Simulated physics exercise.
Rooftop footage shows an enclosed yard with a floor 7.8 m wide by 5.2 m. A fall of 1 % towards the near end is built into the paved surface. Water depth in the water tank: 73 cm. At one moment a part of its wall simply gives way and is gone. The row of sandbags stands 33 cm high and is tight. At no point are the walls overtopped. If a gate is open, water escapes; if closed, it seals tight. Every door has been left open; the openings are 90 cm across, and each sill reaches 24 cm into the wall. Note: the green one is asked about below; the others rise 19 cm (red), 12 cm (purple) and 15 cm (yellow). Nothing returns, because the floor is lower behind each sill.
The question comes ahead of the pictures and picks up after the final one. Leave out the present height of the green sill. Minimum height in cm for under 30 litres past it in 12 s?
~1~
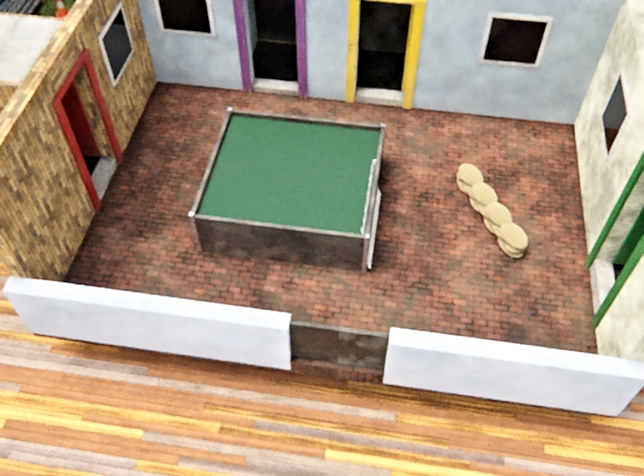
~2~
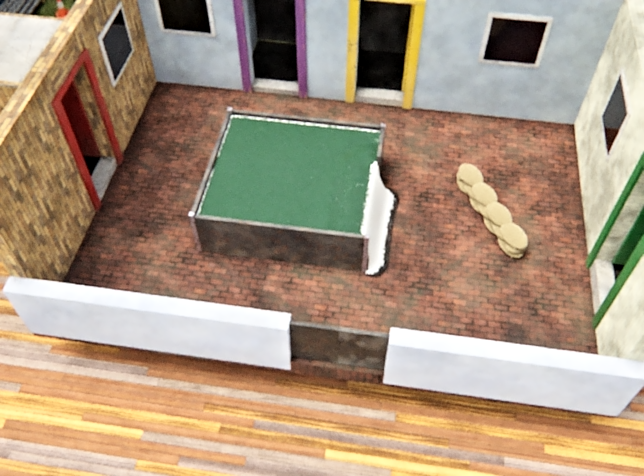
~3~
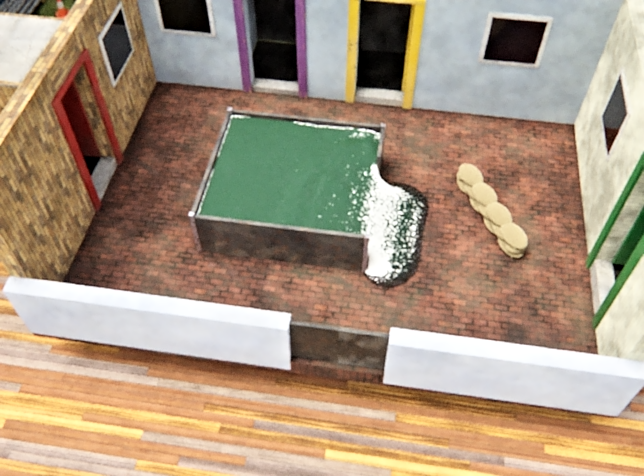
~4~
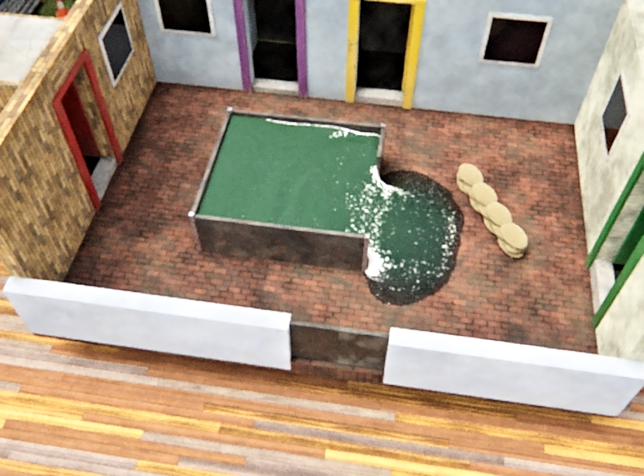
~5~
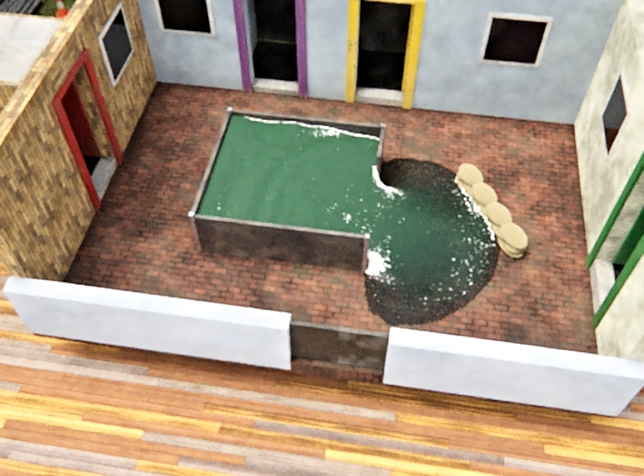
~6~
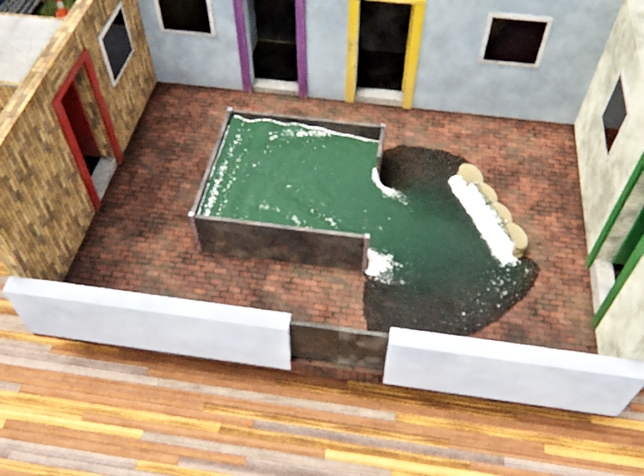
Approx. 30 cm.
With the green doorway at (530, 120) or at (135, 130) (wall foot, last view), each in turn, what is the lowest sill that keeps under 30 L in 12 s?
In turn: Roughly 19 cm, roughly 12.5 cm.
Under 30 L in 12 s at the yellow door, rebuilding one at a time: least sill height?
Yellow: 7.5 cm.
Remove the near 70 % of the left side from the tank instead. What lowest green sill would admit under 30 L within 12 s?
A minimum of about 12.5 cm.
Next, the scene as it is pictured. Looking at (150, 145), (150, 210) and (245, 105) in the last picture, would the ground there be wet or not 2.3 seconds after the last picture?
In the order asked: Untouched, untouched, untouched.
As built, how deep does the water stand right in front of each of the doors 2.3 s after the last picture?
Lab note, depth in cm: Red 0; purple 0; green 35; yellow 10.
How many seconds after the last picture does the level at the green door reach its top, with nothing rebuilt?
Roughly at 2.0 s.
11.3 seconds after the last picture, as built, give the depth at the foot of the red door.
Depth: Near 15.0 cm.
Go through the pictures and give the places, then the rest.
The first frame shows the water tank at (293, 172) is whole and still, 73 cm deep; the green door at (616, 253) is dry.
In the second frame, the gap is at (369, 216), the front 0.4 m out at (394, 204); the back of the water tank holds 73 cm.
In the third frame, water pours out at (369, 218) and has run 0.8 m, to (423, 213); about 13 cm deep outside, 73 cm at the back.
In the fourth frame, the gap is at (369, 220), the front 1.4 m out at (456, 231); the back of the water tank holds 73 cm.
In the fifth frame, the gap is at (369, 220), the front 2.0 m out at (495, 248); the back of the water tank holds 73 cm.
In the sixth frame, the front is at (531, 274), 2.5 m from the gap at (369, 220); 5.8 m2 of floor is wet, 68 cm left at the back; the green door at (616, 253), 3.5 m from the gap, is still 0.9 m from the nearest water.
Then, 0.7 s after the last picture water covers 30 % of the floor, deepest (46 cm) near (491, 238); 23 cm at the green door, 1 litre in over its 27 cm sill.
Then, 2.3 s after the last picture water covers 45 % of the floor, deepest (44 cm) near (585, 387); 35 cm at the green door, 28 litres in over its 27 cm sill.
Then, 11.3 s after the last picture water covers 95 % of the floor, deepest (23 cm) near (50, 312); 11 cm at the green door, 48 litres in over its 27 cm sill.
At the green door as built, the water peaked near 36 cm, 2.1 s after the last picture.
Run again over the same 12 s with other heights there, 53 litres in over 26.5 cm, 6 litres over 36 cm. The limit of 30 litres is kept from about 30 cm up.
